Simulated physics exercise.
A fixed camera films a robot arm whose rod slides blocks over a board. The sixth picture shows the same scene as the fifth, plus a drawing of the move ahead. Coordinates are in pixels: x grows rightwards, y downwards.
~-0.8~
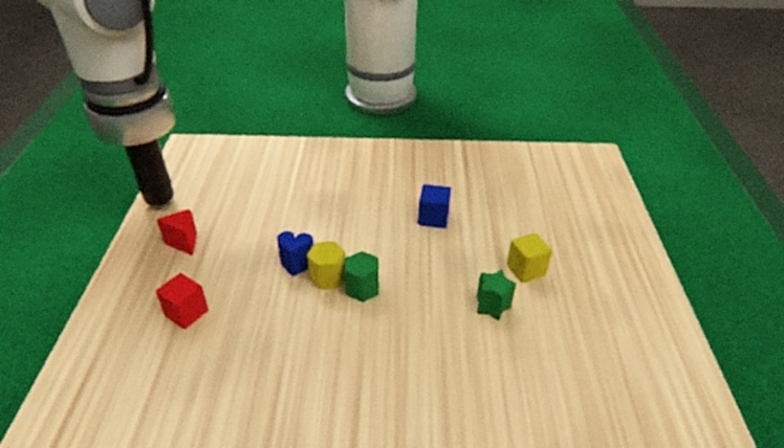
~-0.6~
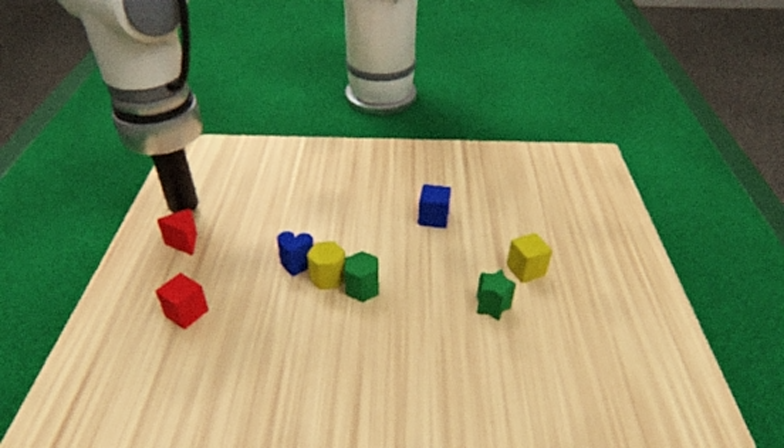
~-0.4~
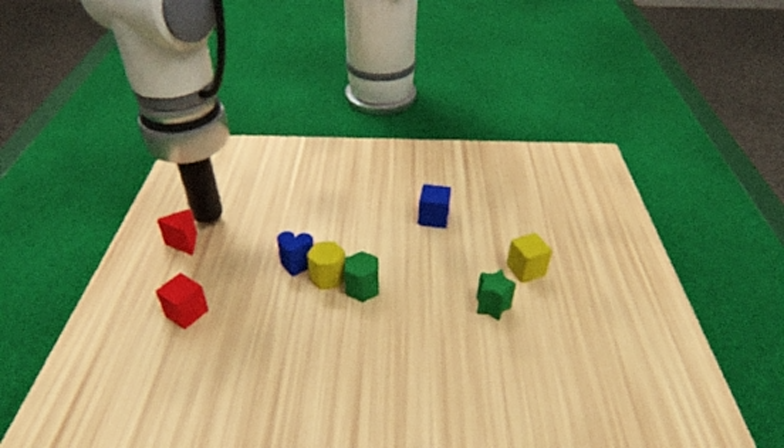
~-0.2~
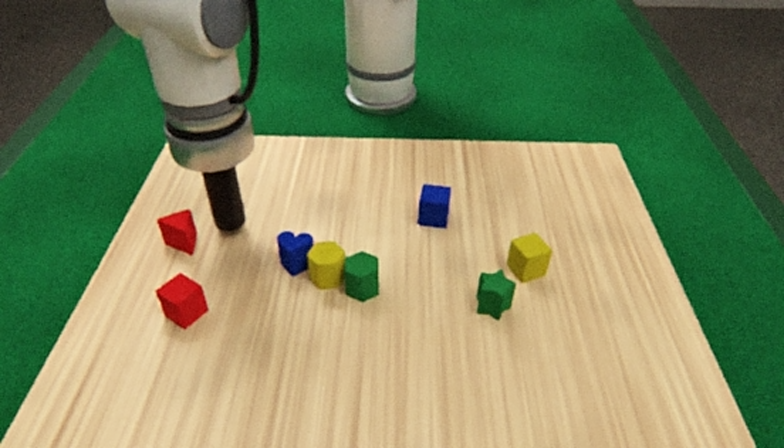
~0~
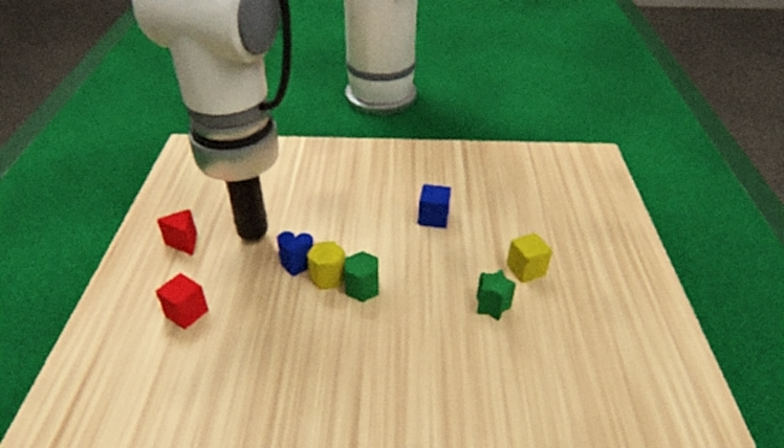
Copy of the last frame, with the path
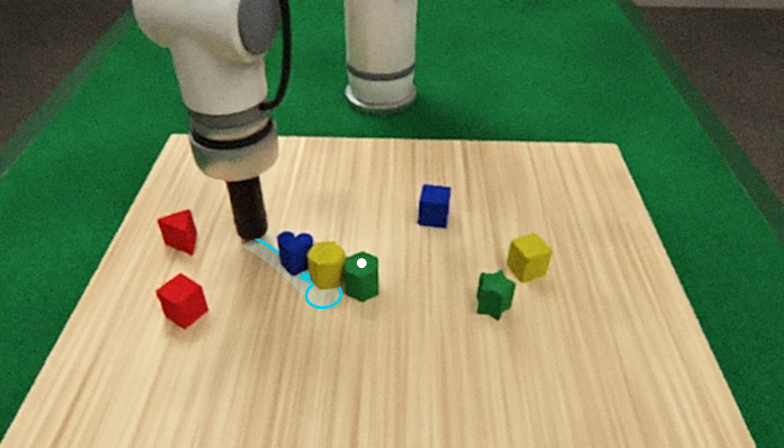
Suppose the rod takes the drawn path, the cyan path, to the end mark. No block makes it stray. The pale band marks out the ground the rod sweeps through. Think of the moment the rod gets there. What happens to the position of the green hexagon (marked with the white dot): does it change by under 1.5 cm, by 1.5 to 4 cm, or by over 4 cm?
It moves quite far, over 4 cm.
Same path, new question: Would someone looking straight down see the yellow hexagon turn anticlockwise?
Going by the path, yes.
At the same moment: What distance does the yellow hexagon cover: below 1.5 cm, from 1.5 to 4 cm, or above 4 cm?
Over 4 cm.
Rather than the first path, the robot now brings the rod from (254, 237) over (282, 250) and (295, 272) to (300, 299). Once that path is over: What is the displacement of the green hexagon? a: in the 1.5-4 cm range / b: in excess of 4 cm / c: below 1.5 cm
Correct choice: A.
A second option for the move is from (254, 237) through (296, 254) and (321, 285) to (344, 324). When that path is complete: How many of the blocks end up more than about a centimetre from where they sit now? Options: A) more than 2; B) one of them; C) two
Correct choice: A.
The line goes from (254, 237) via (291, 262), ending at (324, 294); the dot is on the green hexagon.
On the path given first. One third of the way, rod (279, 247); blue heart block (303, 243); yellow hexagon (330, 253).
Two thirds of the way, rod (302, 265); blue heart block (332, 256), turned 35° anticlockwise; yellow hexagon (363, 260); green hexagon (393, 274), turned 30° clockwise.
At the end, rod (323, 287); red three-sided block unmoved; blue heart block (356, 270), turned 75° anticlockwise; yellow hexagon (384, 260), turned 40° anticlockwise; green hexagon (413, 276), turned 60° clockwise.
